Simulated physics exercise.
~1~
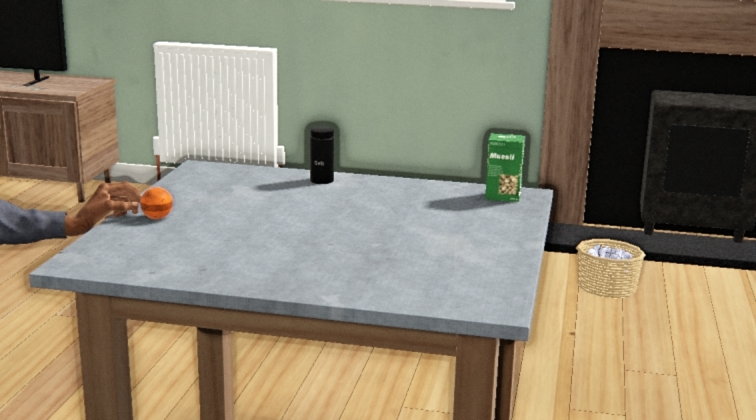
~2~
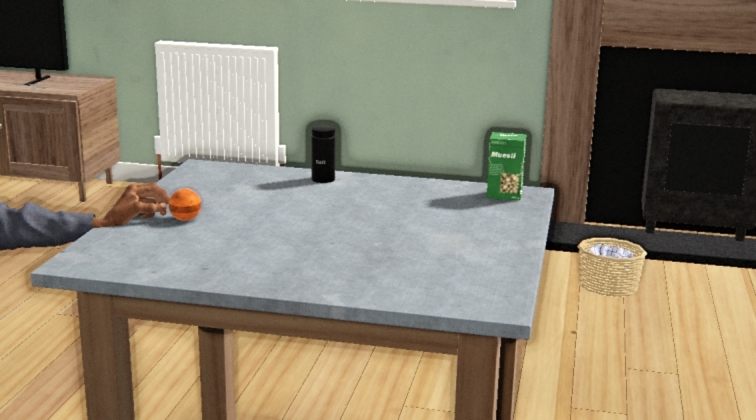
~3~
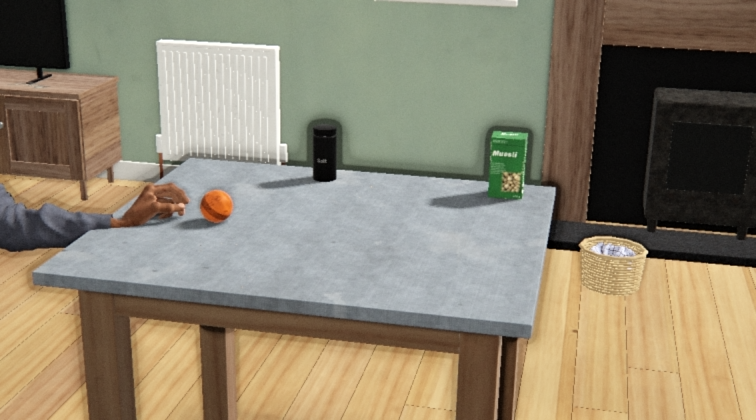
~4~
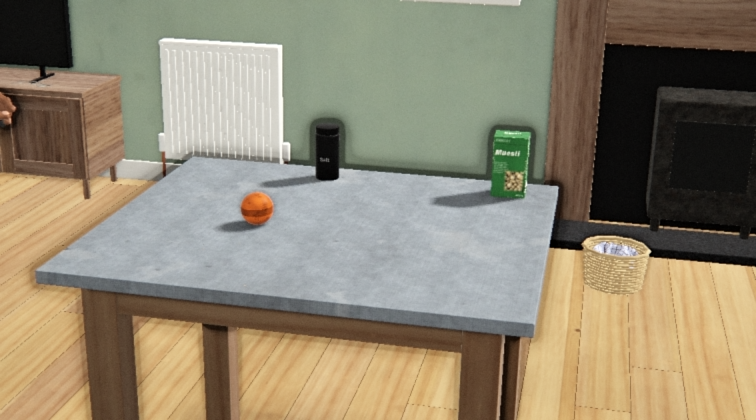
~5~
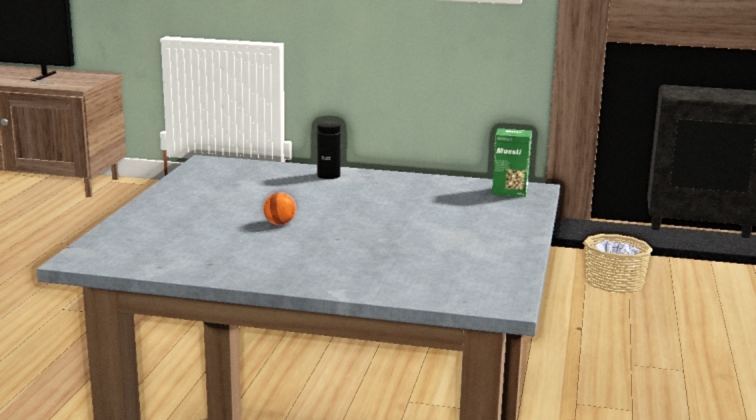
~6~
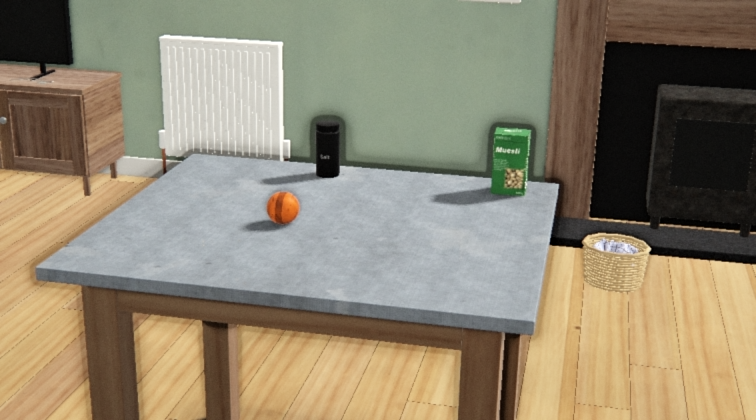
A hand rolled an orange ball to the right across a grey table, then let go and drew back. The ball kept going a little farther, slowed and ended up still on the table, with a black jar and green carton standing behind it.
